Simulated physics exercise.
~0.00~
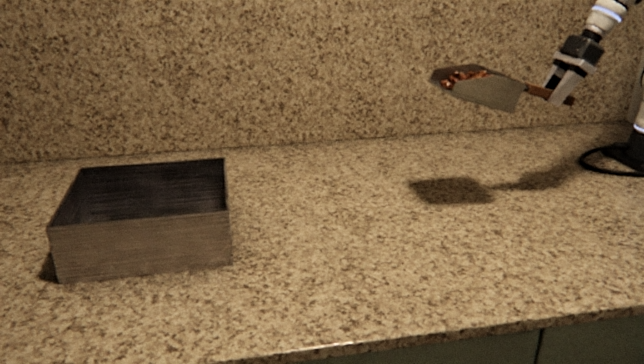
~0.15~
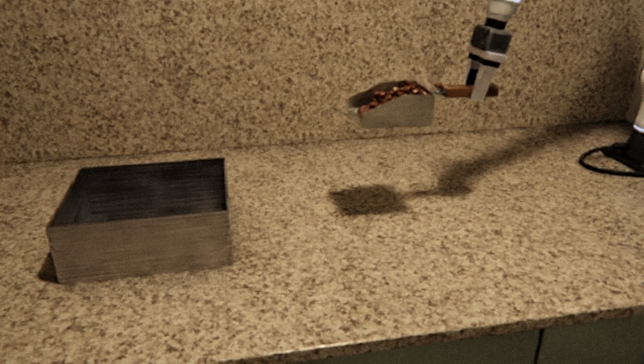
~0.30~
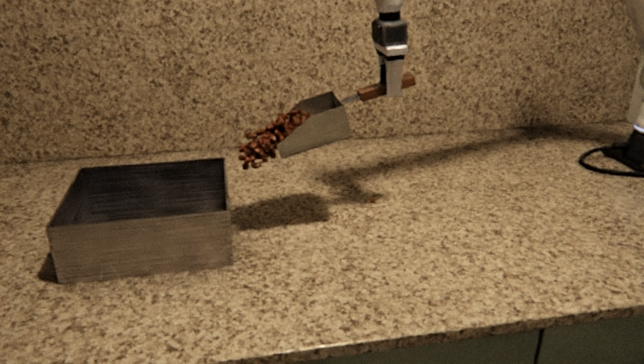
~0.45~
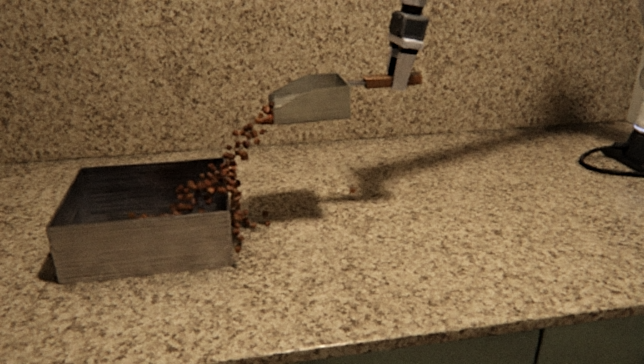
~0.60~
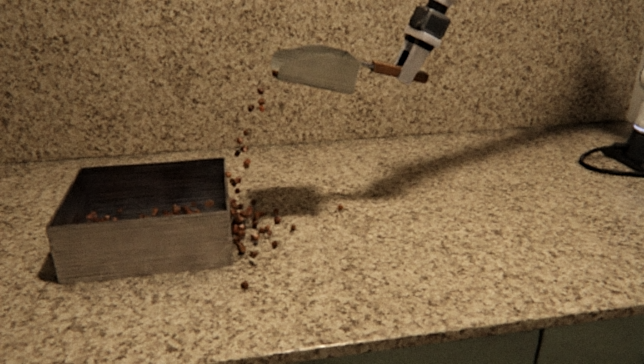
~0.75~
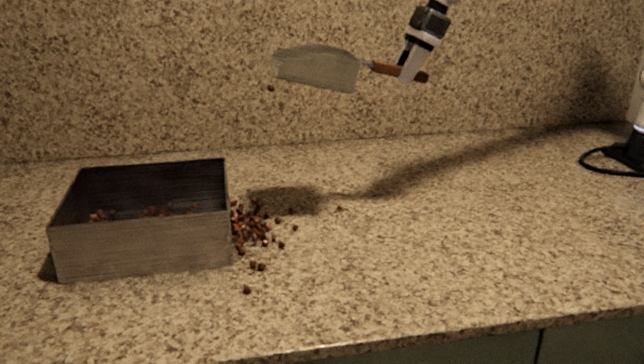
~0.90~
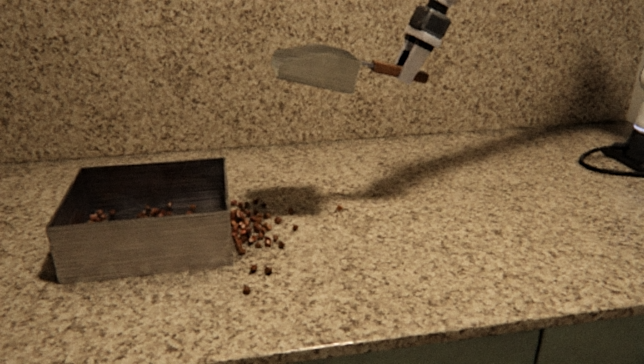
A robot arm carries a metal scoop heaped with small reddish-brown pellets leftward above a speckled stone counter, toward an open square metal bin. As it nears the bin, the scoop tips forward and the pellets begin sliding off its front. They pour down in a stream over the bin's right edge, some landing inside and others dropping beside it. The arm then draws up and tilts the scoop back while the last pellets fall. It stops with the scoop empty, leaving pellets in the bin and a scattered pile on the counter against its right side.
